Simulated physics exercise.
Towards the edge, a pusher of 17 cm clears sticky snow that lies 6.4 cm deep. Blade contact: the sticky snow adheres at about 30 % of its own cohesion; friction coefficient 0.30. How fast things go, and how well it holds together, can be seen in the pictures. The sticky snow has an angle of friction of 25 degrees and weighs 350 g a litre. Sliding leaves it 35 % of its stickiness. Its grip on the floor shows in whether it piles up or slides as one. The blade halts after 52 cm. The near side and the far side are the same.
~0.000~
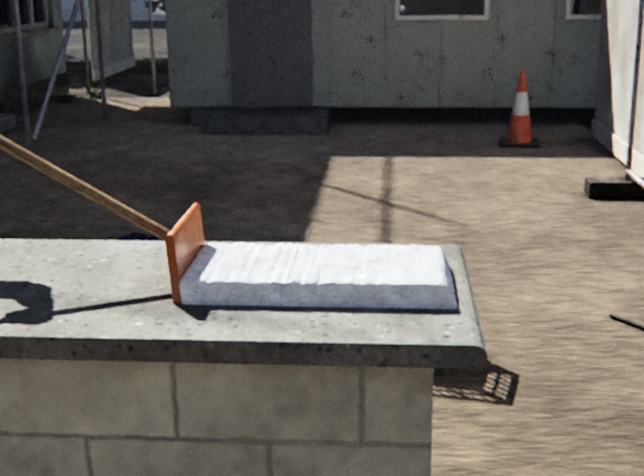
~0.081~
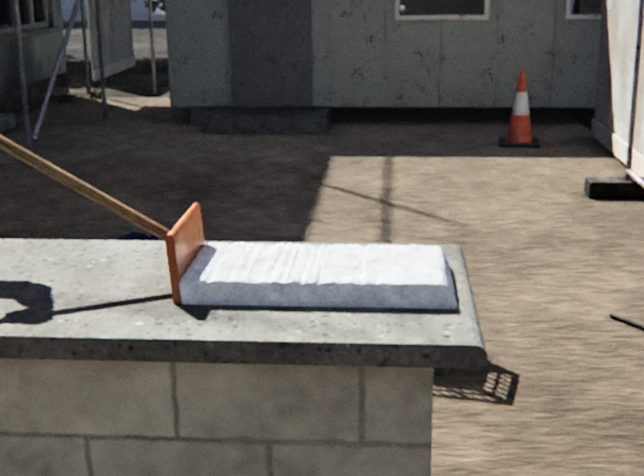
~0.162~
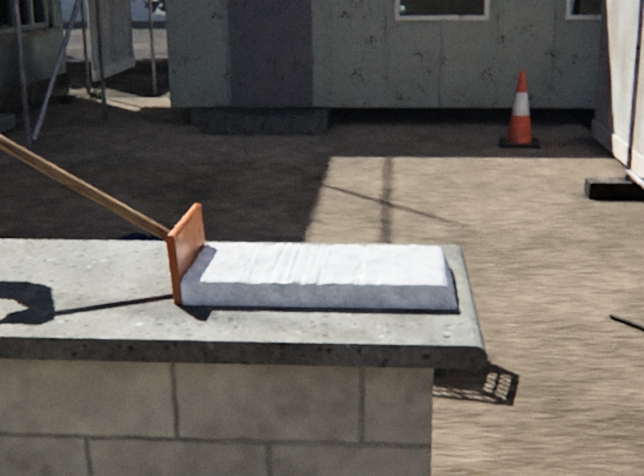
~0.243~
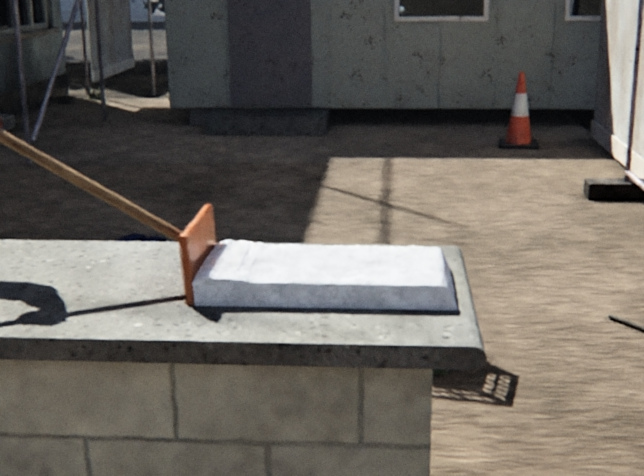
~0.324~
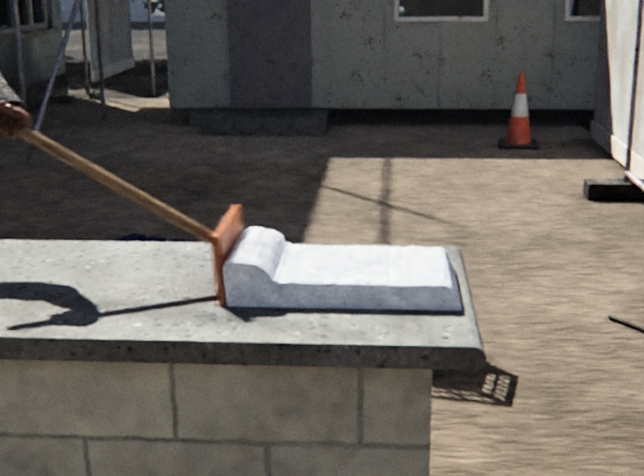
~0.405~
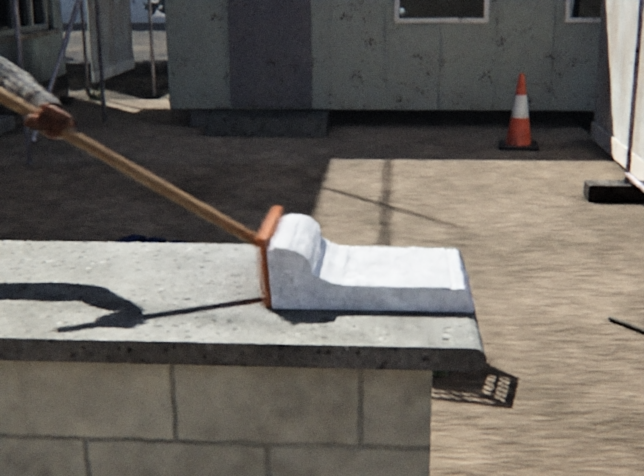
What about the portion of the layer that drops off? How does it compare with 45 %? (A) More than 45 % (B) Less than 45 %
The answer is A.
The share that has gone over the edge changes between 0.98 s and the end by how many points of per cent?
Close to 30 percent of the whole.
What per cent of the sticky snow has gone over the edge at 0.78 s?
Reading: Around 25 %.
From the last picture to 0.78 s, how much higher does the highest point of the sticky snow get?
About 2.5 cm.
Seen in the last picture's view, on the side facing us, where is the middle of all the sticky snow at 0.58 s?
That point lands roughly at (437, 293).
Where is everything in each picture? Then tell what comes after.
In the first frame, foot of the blade at (182, 305), not yet moved; leading edge of the sticky snow at (456, 304), piled 6.3 cm high.
In the second frame, foot of the blade at (182, 304), not yet moved; leading edge of the sticky snow at (456, 303), piled 6.3 cm high.
In the third frame, foot of the blade at (183, 305), moved 2 mm; leading edge of the sticky snow at (456, 304), piled 6.3 cm high.
In the fourth frame, foot of the blade at (195, 306), moved 3.6 cm; leading edge of the sticky snow at (455, 305), piled 7.6 cm high.
In the fifth frame, foot of the blade at (227, 306), moved 12 cm; leading edge of the sticky snow at (460, 305), piled 12 cm high.
In the sixth frame, foot of the blade at (272, 308), moved 24 cm; leading edge of the sticky snow at (473, 309), piled 16 cm high.
After 0.58 s, 0 % has gone over the edge.
After 0.78 s, 25 % has gone over the edge.
After 0.98 s, 48 % has gone over the edge.
After 1.19 s, 49 % has gone over the edge.
After 2.15 s, at the end, 78 % has gone over the edge.
